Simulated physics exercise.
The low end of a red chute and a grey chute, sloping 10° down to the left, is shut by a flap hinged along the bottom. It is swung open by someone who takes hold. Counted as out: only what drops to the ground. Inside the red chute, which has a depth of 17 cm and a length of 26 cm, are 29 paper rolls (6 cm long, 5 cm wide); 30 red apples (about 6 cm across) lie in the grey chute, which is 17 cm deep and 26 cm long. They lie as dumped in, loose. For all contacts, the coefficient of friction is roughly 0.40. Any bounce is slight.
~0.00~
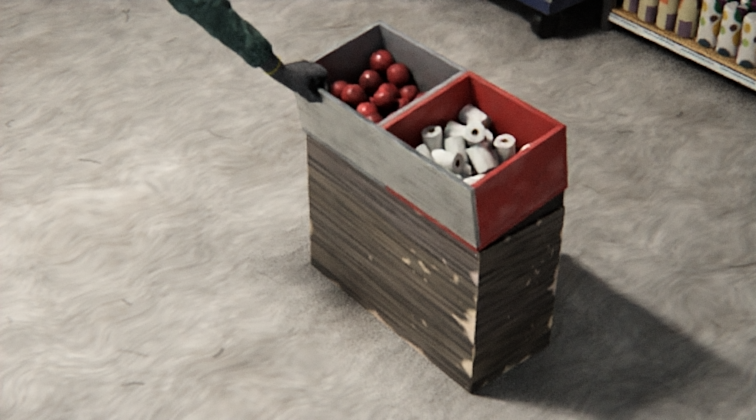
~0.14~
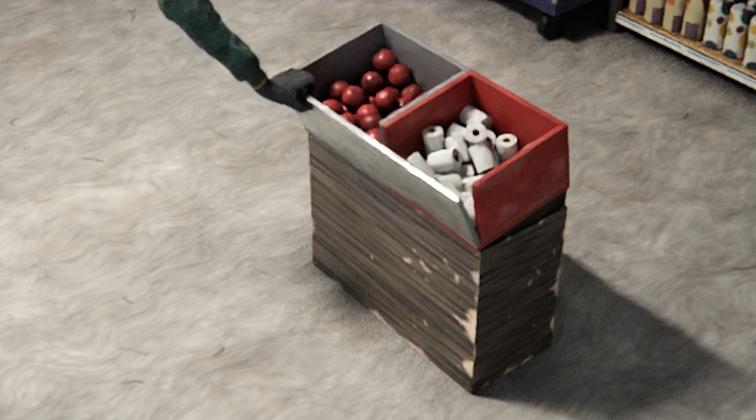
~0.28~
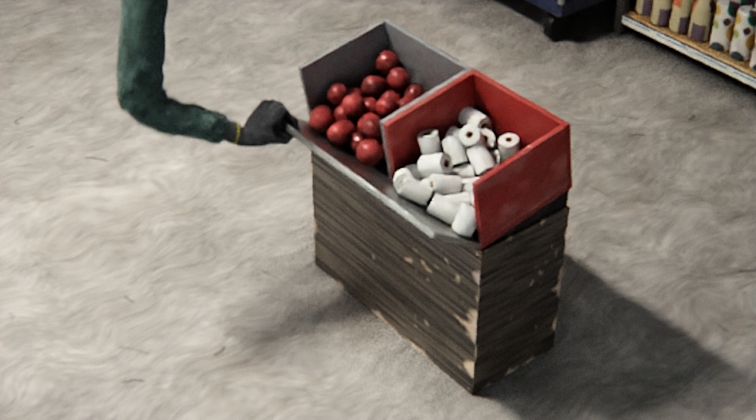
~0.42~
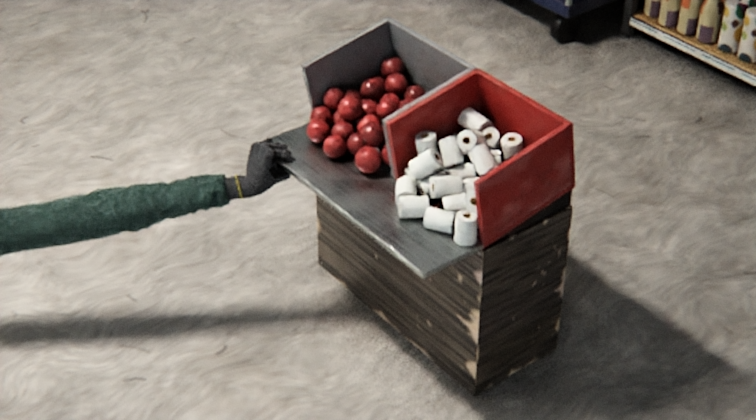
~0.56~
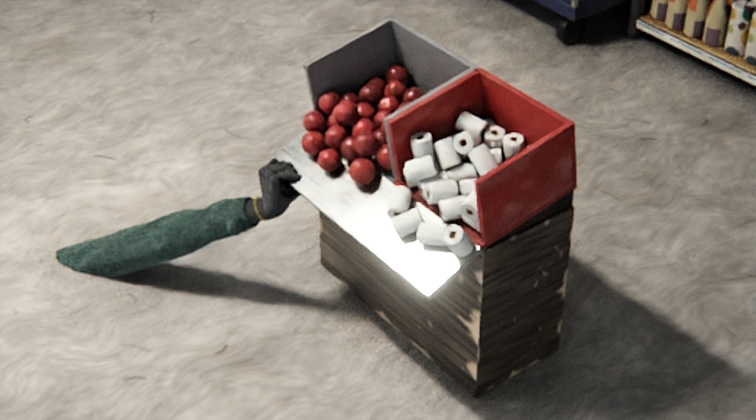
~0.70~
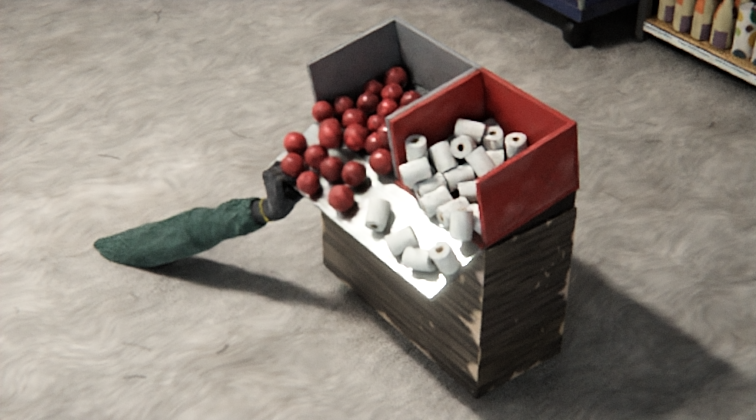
On a pale, streaky floor seen from above at an angle, with shelves of bottles at the upper right, a stack of dark, weathered boards holds two open chutes. Red apples lie in the grey chute on the left and white paper rolls in the red one on the right. A dark-gloved, green-sleeved arm swings the front flap down, and apples and rolls slide and roll out onto it.
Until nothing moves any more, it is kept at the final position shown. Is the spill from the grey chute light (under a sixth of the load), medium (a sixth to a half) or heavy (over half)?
Heavy.
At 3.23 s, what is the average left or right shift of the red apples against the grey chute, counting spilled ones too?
On average they end up some 92 cm further left.
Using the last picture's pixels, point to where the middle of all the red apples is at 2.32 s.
At about (87, 413) in pixels.
After 1.11 s, the red chute is down by 5 of 29 and the grey chute is down by 12 of 30.
After 1.61 s, the red chute is down by 9 of 29 and the grey chute is down by 28 of 30.
After 2.32 s, the red chute is down by 13 of 29 and the grey chute is down by 30 of 30.
Final count (at 3.23 s), the red chute is down by 13 of 29 and the grey chute is down by 30 of 30. Asked share, 30 of 30, 100 per cent.
